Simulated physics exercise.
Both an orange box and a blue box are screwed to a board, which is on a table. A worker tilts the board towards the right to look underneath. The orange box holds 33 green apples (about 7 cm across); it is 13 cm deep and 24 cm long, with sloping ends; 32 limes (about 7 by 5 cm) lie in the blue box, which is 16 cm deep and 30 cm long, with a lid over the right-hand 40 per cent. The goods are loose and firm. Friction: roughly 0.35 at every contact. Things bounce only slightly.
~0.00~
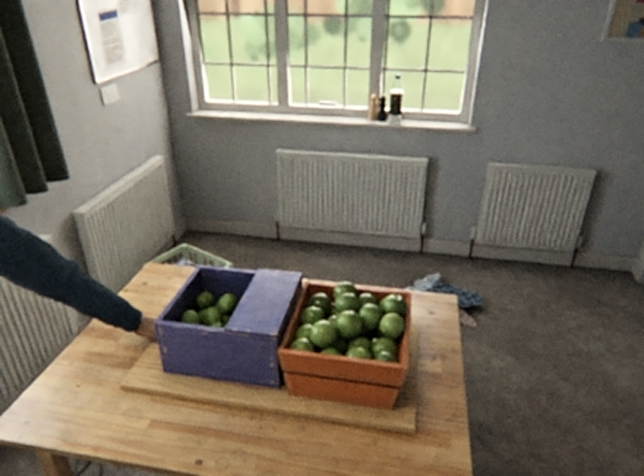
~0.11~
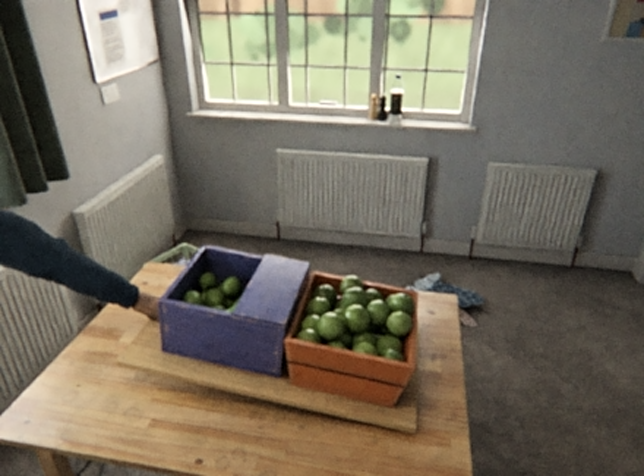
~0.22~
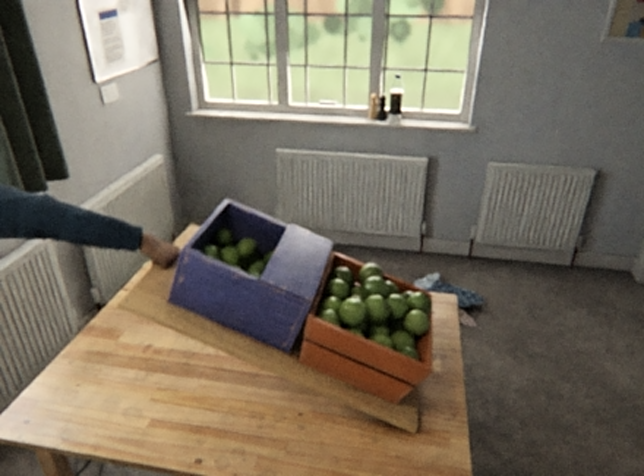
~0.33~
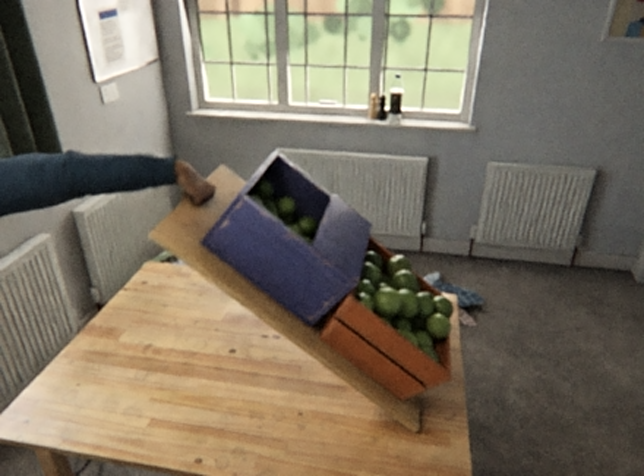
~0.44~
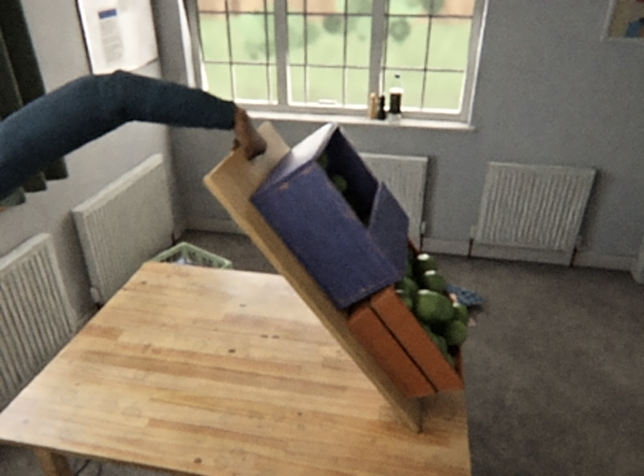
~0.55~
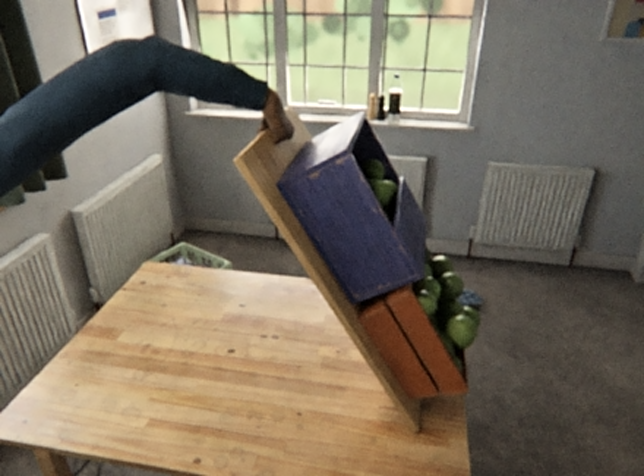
A dark-sleeved arm reaches in from the left over a wooden table in a grey-walled room with a window and radiators, seen from slightly above by a still camera. On a board sit a partly lidded blue box and, to its right, an open orange box, both holding green apples. The hand raises the board's left end steeply, tilting both boxes rightward, and apples shift inside them.
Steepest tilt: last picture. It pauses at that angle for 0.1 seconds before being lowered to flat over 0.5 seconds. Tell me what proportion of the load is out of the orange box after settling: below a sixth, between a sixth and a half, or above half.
My money is on a spill of a sixth up to half of the load.
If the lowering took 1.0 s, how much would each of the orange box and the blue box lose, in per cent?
Then the orange box sheds 30 %, while the blue box sheds 10 %.
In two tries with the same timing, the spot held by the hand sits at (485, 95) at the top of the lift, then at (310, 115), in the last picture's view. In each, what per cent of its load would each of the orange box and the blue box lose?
First try, then second: The orange box sheds 100 then 50 per cent, and the blue box sheds 40 then 20 per cent.
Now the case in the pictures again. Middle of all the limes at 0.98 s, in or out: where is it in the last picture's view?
Their middle is at about (269, 291).
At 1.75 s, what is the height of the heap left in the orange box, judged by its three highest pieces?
Roughly 15 centimetres.
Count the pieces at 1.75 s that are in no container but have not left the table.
I'd guess near 2.
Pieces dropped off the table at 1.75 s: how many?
Around 8, roughly.
After 0.74 s, tilt 54°; the orange box is down by 3 of 33 and the blue box has all 32.
After 0.98 s, tilt 16°; the orange box is down by 9 of 33 and the blue box is down by 1 of 32.
After 1.32 s, tilt 0°; the orange box is down by 10 of 33 and the blue box is down by 1 of 32.
Outcome (at 1.75 s), the orange box is down by 10 of 33 and the blue box is down by 1 of 32. Asked share, 10 of 33, 30 per cent.
